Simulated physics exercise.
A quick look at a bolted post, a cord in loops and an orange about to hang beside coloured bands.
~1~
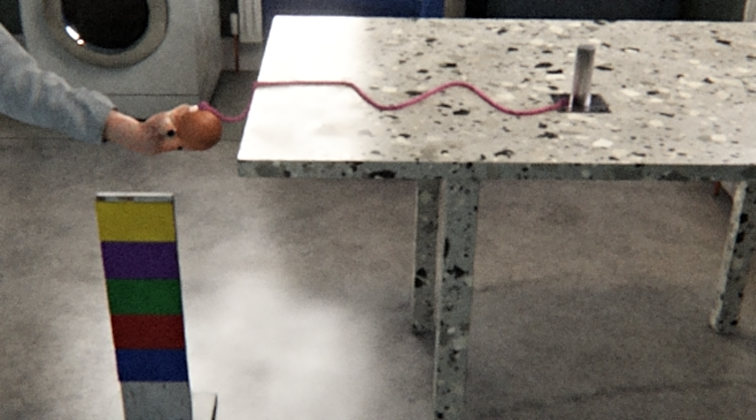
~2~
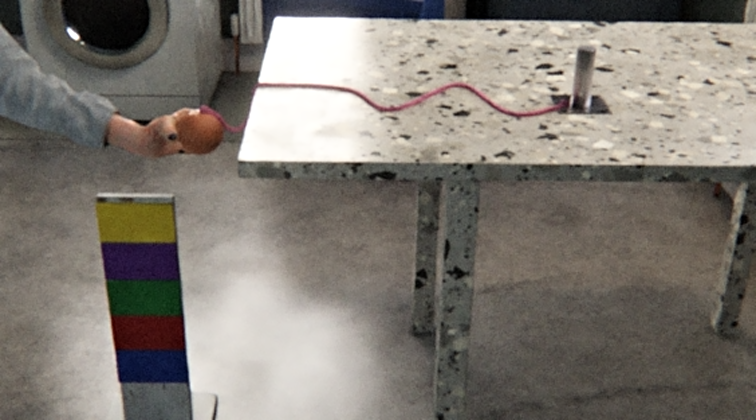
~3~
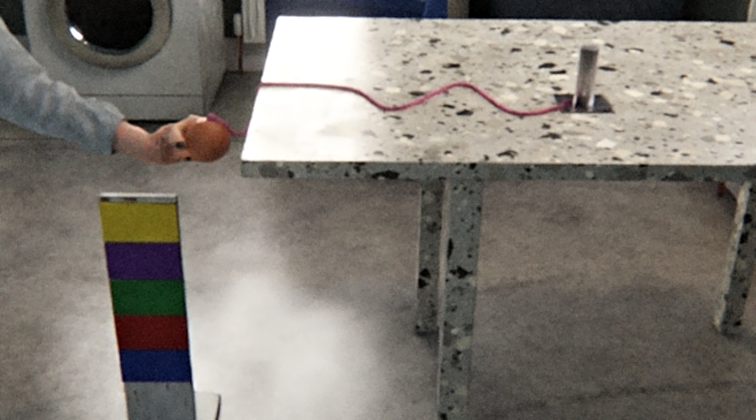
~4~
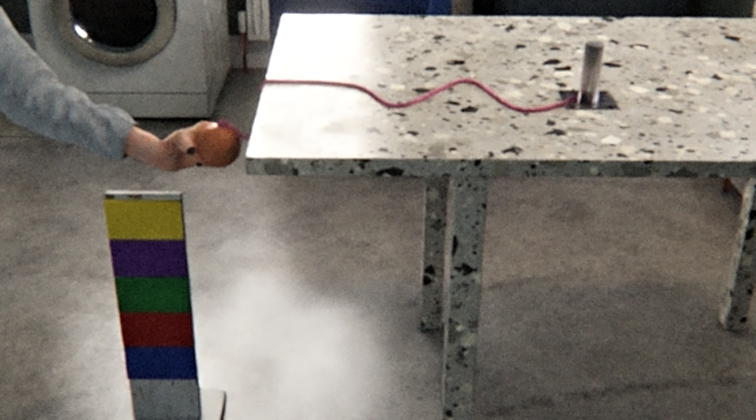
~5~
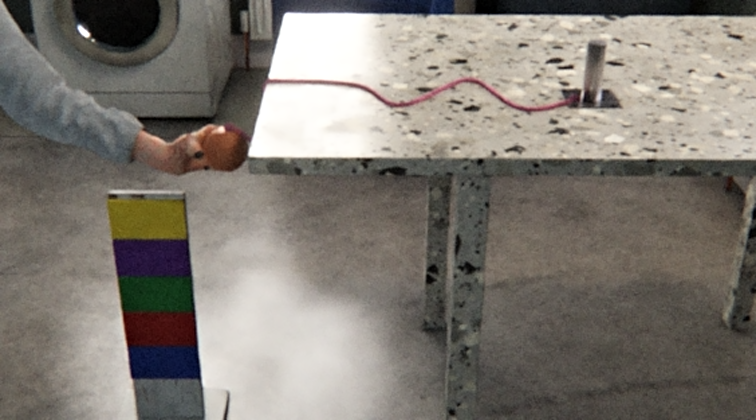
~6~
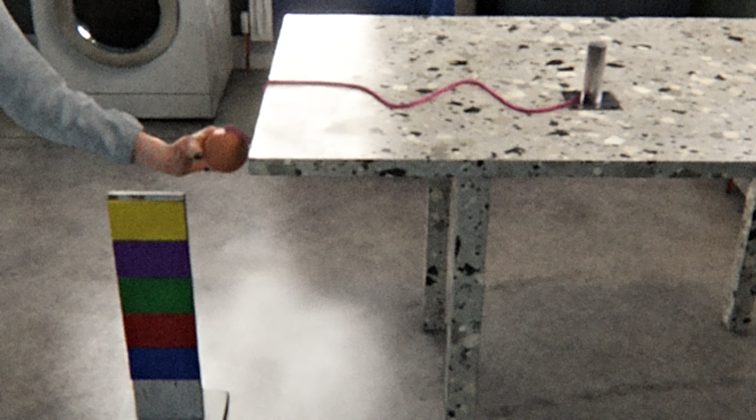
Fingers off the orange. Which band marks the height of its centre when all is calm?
Its centre hangs level with the green band.
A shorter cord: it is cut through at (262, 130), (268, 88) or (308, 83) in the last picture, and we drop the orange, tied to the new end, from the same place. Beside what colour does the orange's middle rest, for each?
In that order: Purple; yellow; no band.
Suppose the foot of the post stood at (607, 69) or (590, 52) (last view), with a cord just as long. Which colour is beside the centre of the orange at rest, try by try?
One after the other, purple; purple.
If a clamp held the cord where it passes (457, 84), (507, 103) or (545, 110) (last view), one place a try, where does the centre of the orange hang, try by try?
Try by try, around (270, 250), (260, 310) and (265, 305).
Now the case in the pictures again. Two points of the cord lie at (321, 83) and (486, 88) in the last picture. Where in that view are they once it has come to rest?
At (265, 155), then (438, 95).
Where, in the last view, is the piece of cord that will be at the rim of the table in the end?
It lies at about (374, 94).
A little later, orange near (312, 283); level with green.
Next, orange near (248, 299); level with green.
When it is over, orange near (268, 301); level with green. Its middle rests at the green band.
